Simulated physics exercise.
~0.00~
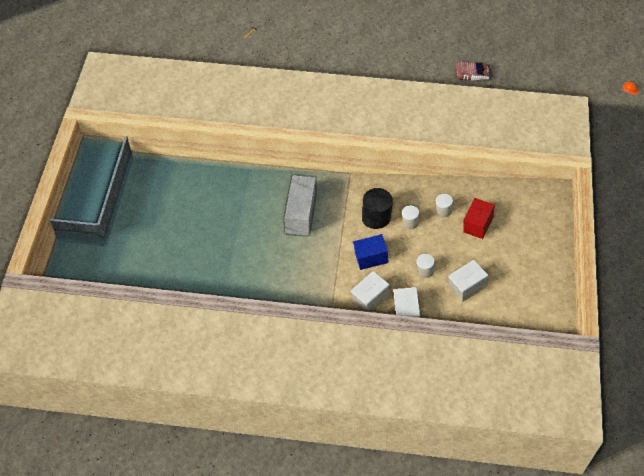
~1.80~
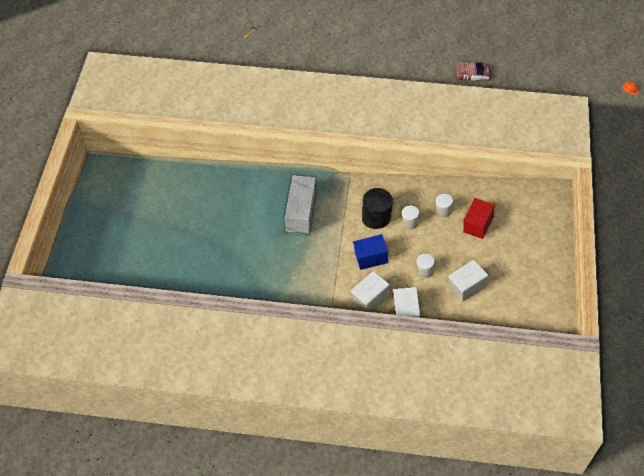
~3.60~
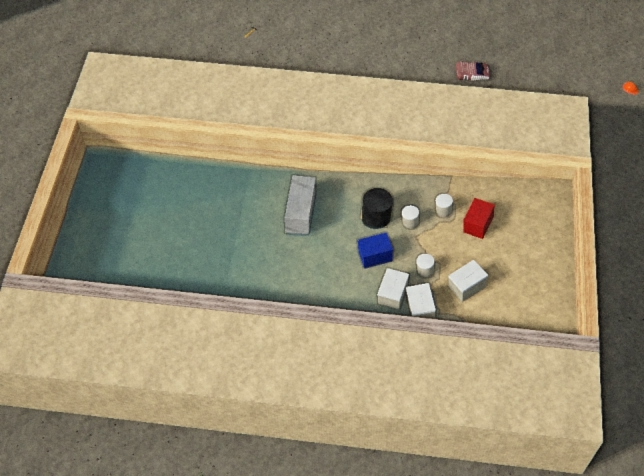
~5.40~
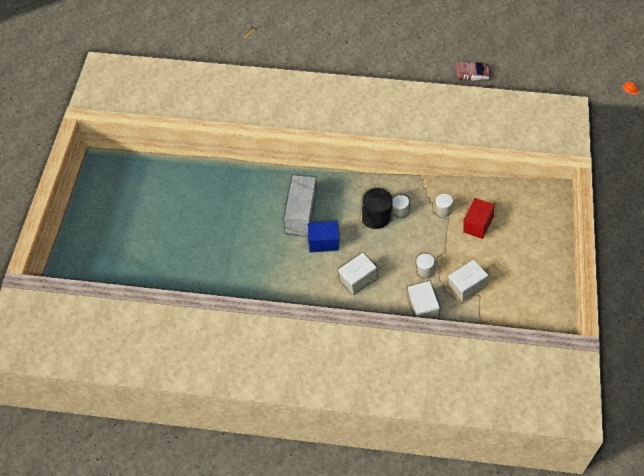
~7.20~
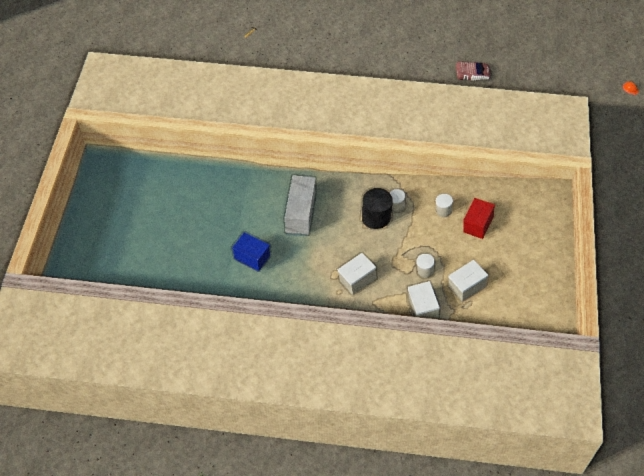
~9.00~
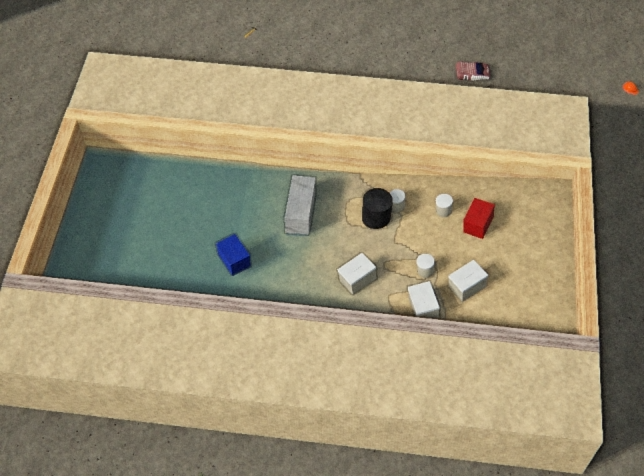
Blue-green water fills the left part of a long, sand-coloured basin with timber sides, seen from above at an angle, while a blue block, a red block, white blocks and small white cylinders sit on the bare sand to the right, near a grey block and a black cylinder. The walled-off pool at the far left vanishes, and the water spreads right among the objects, nudging two white blocks rightward. As it draws back, the blue block drifts left past the grey one, and a white block and a cylinder also shift left. Finally the blue block floats in the water, while the red one remains in place on the sand.
